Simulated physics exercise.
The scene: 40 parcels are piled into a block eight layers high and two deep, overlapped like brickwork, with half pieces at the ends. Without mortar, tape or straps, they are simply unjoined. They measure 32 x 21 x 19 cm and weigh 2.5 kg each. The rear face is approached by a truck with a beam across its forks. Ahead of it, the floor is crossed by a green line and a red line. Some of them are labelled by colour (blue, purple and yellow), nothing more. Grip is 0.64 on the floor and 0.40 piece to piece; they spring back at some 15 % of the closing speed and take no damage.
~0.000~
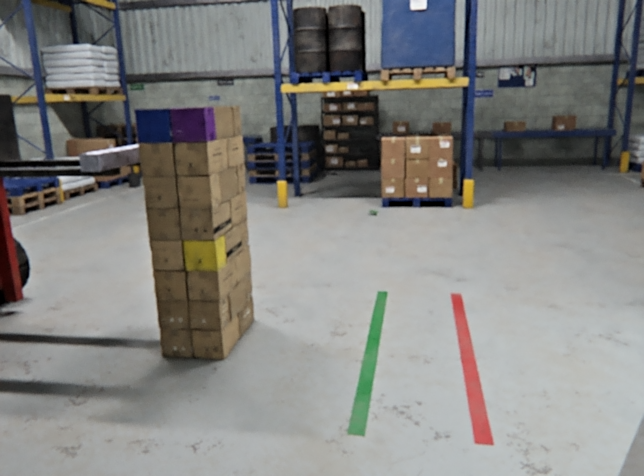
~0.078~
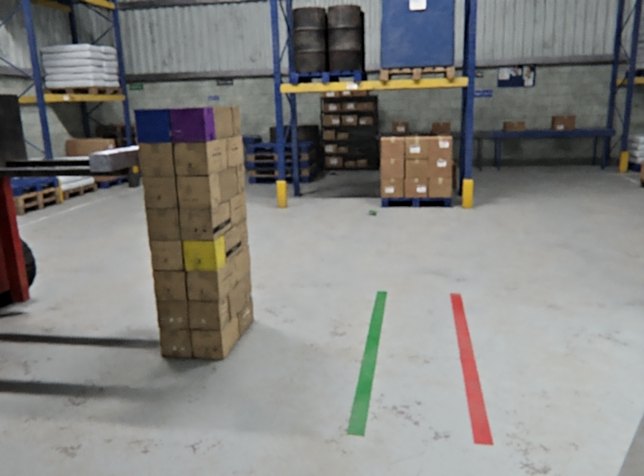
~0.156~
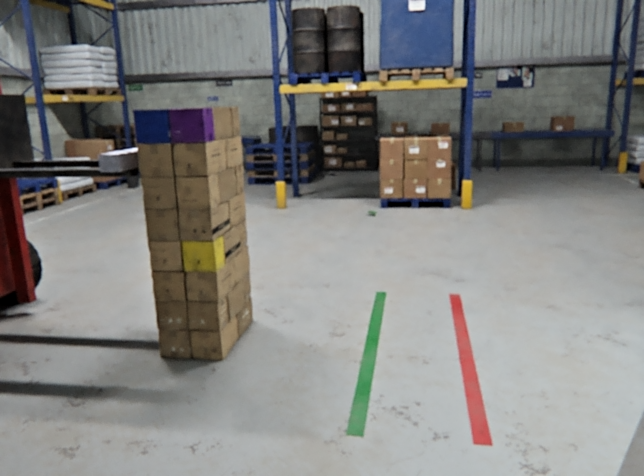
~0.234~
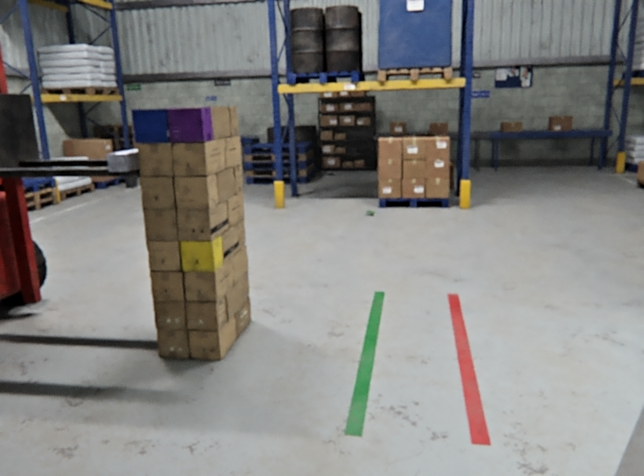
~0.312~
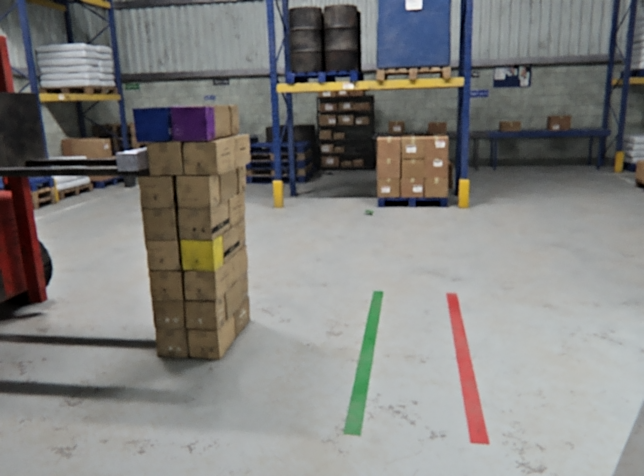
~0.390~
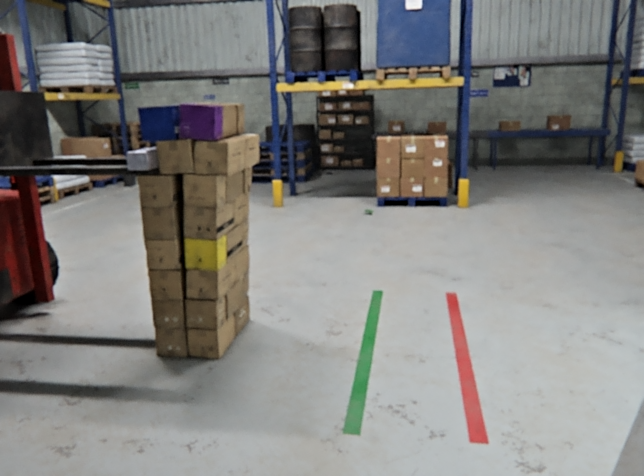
A tall stack of brown boxes stands left of centre on a grey warehouse floor, seen from the front by a nearly still camera, with racking behind. Blue and purple boxes top it, a yellow one sits midway, and green and red lines lie to the right. From the left, a red truck pushes a beam into the upper stack, shifting and slightly tilting the top boxes.
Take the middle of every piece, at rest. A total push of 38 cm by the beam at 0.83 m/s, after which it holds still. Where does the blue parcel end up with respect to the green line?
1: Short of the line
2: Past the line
1, short of the line.
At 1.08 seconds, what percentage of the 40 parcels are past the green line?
By then 10 %.
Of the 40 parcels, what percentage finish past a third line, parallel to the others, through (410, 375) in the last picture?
Close to 10 in a hundred.
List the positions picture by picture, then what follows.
In the first picture (we follow the side turned to the camera), beam (91, 163) 18 cm from the stack; green line, near end, (368, 371); red line, near end, (472, 376); blue parcel (153, 126); yellow parcel (201, 256); purple parcel (188, 125); no piece has moved.
Beam (101, 163) 12 cm from the stack; blue parcel (152, 126), in the second picture.
Beam (110, 163) 53 mm from the stack; blue parcel (151, 127), in the third picture.
Beam (119, 163) 12 mm in; blue parcel (150, 126), in the fourth picture.
Beam (128, 162) 8 cm in; blue parcel (151, 125) displaced 18 mm; purple parcel (189, 124) displaced 26 mm; 13 stirred so far, in the fifth picture.
Beam (139, 161) 14 cm in; green line, near end, (363, 370); red line, near end, (467, 375); blue parcel (157, 124) displaced 54 mm; purple parcel (197, 122) tipped 6°; yellow parcel (201, 255) tipped 4°; 22 stirred so far, in the sixth picture.
Around 0.70 s, none of the 40 parcels past the green line, 22 disturbed; blue parcel 46 mm lower; yellow parcel tipped 24°.
Around 1.08 s, 4 of the 40 parcels past the green line; blue parcel upside down; yellow parcel on its side.
Finally (2.4 s), 8 of the 40 parcels past the green line; blue parcel upside down; yellow parcel on its side; purple parcel on its side. Seen by the last camera, middles, blue parcel near (264, 315), yellow parcel near (314, 344).
